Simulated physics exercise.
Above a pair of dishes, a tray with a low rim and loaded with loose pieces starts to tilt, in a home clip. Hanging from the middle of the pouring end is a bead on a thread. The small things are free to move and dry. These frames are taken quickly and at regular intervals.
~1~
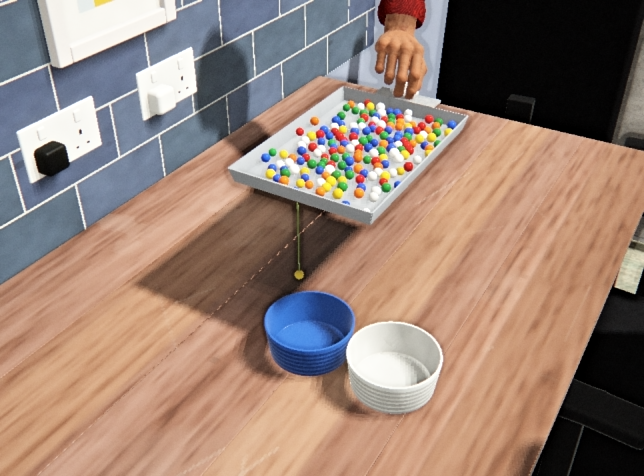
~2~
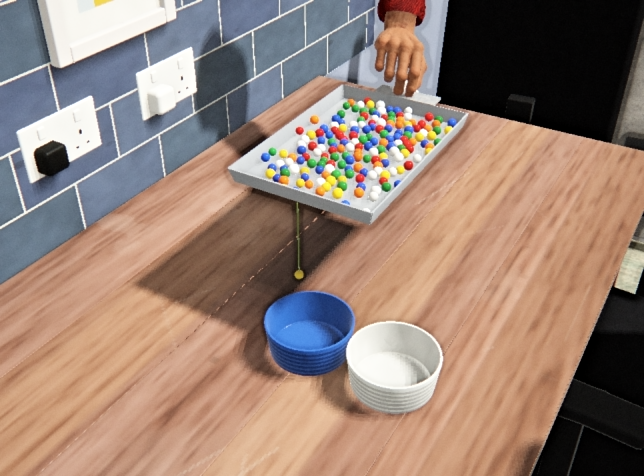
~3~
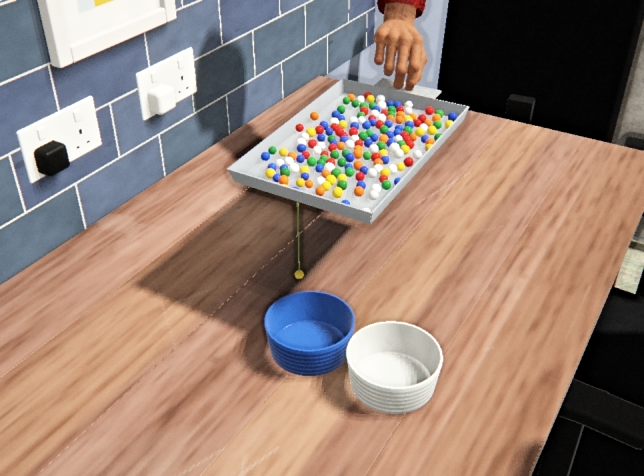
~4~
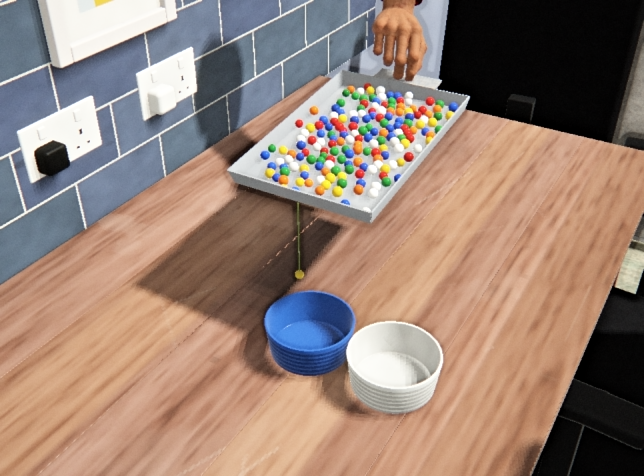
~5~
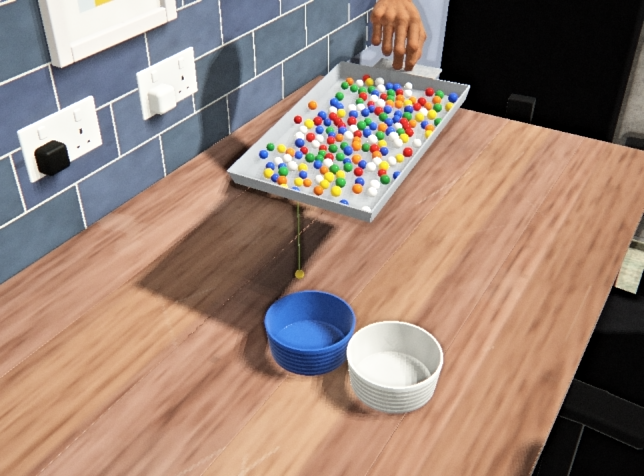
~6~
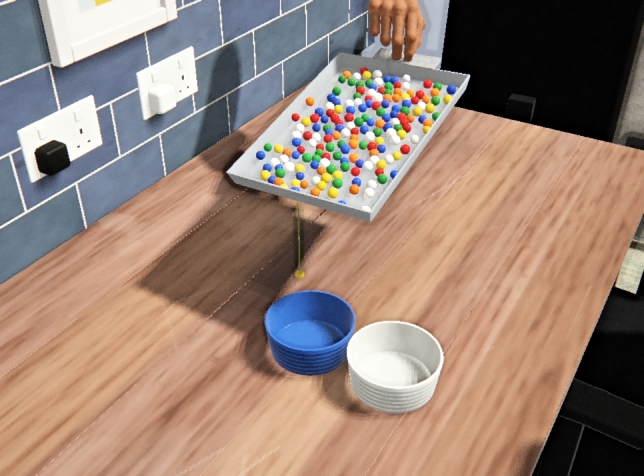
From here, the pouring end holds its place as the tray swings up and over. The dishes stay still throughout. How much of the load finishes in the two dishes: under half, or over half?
Under half.
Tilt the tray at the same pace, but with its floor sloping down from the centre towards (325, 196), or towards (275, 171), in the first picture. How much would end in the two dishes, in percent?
First case around 70 per cent, second case 0 per cent.
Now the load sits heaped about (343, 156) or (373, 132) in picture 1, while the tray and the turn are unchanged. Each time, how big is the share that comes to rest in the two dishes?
You'd get 30 % the first time and 30 % the second.
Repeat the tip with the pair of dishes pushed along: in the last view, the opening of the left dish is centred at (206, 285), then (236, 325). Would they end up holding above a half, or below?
Placing 1: A majority of it. Placing 2: A minority of it.
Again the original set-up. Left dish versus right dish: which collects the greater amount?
The one at left ends up fuller.
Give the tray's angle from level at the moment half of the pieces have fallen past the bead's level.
About 80 degrees.
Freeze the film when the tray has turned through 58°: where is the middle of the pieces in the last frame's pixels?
In the last view, the load is centred close to (286, 177).
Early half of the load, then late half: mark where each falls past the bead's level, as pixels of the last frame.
The opening half passes (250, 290), the closing half (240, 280).
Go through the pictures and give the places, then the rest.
The first frame shows corners of the pouring end near (234, 167) and (371, 210), level; middle of the load near (359, 148), round plastic beads; left dish near (286, 358); right dish near (372, 396); bead on its thread near (299, 275).
The second frame shows corners of the pouring end near (233, 167) and (370, 210), level; middle of the load near (359, 147).
The third frame shows corners of the pouring end near (233, 168) and (370, 209), tipped barely, lowest at the left corner; middle of the load near (359, 144).
The fourth frame shows corners of the pouring end near (233, 169) and (370, 209), tipped a little, lowest at the left corner; middle of the load near (359, 139).
The fifth frame shows corners of the pouring end near (233, 170) and (369, 209), tipped a little, lowest at the left corner; middle of the load near (357, 134).
The sixth frame shows corners of the pouring end near (232, 170) and (369, 209), tipped a little, lowest at the left corner; middle of the load near (355, 132), all but a few on the move; left dish near (287, 358); right dish near (373, 395).
Shortly afterwards, tray tipped steeply; the bulk on the tray; only a few in the left dish; only a few outside both; a little in the air.
Next, tray tipped right over; only a few on the tray; near a quarter in the left dish; near two thirds outside both; a little in the air.
Some moments later, tray tipped past a quarter turn; near a quarter in the left dish; the bulk outside both.
In the end, tray tipped past a quarter turn; none at all in the right dish; near a quarter in the left dish; the bulk outside both.
